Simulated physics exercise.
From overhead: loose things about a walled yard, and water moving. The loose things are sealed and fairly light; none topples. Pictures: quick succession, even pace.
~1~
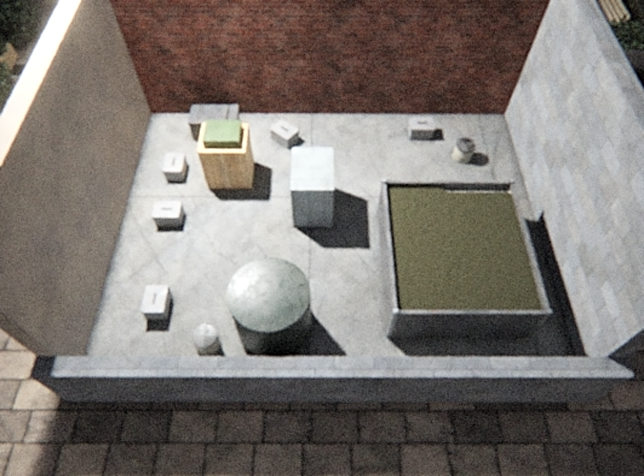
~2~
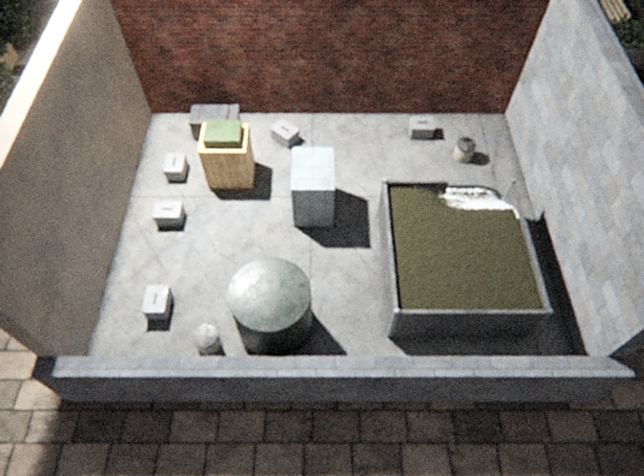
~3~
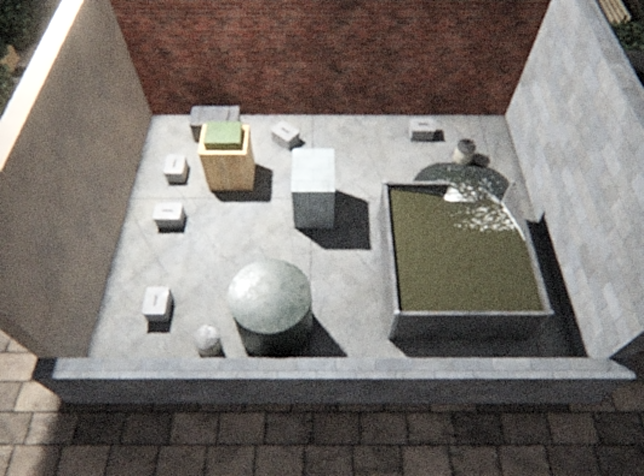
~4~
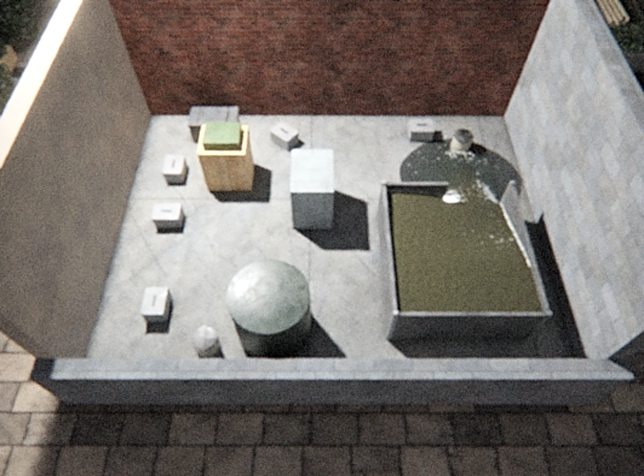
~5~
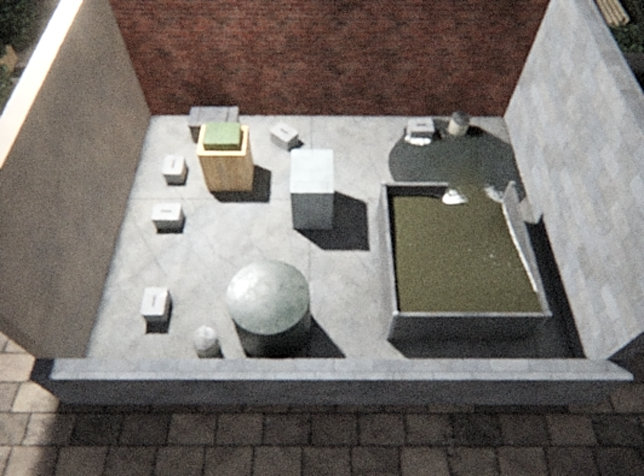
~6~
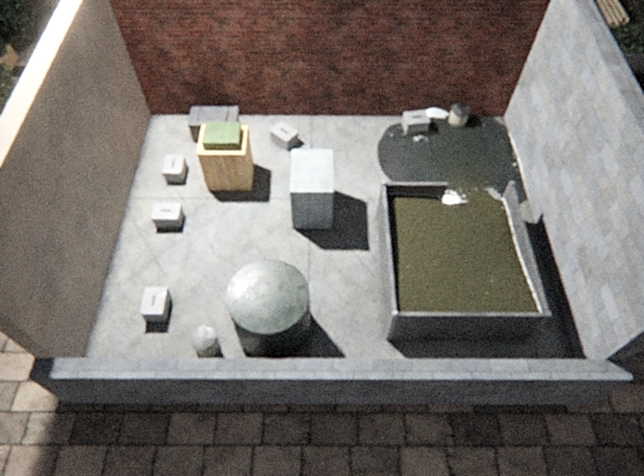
At the start, small pale blocks and other loose objects sit still in a walled yard beside a wide tank of murky green water. Water then splashes over the tank's far edge and spreads across the ground behind it, shifting a small pail slightly backward and then nudging a nearby block.
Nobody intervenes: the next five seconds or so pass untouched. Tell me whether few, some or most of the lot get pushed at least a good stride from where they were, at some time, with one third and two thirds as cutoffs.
Some, one to two thirds.
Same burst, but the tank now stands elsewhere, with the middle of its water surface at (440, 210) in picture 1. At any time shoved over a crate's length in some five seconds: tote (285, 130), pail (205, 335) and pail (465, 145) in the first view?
First got that far, then never got that far, then got that far.
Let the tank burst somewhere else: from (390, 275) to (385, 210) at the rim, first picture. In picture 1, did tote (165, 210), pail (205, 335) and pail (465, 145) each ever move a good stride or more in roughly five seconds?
Well, in order they come out as over the mark, over the mark and below the mark.
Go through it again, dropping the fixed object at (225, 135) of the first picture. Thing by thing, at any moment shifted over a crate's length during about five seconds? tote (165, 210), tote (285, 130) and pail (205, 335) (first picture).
So, in sequence: Did travel that far, then did travel that far, then did not travel far.
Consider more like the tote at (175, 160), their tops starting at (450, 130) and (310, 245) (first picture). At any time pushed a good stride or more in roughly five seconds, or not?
Result, in sequence - displaced that far / short of that distance.
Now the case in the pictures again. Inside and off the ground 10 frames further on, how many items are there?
It comes to 2.
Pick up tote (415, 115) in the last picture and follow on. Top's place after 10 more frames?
I'd put it at about (305, 123).
A moment on, 1 of 8 are well off their spots; 2 afloat.
Next, 2 of 8 are well off their spots; 2 afloat.
Later, 4 of 8 are well off their spots; 3 afloat.
In the end, 5 of 8 are well off their spots, and 5 have been at some point; 6 afloat.
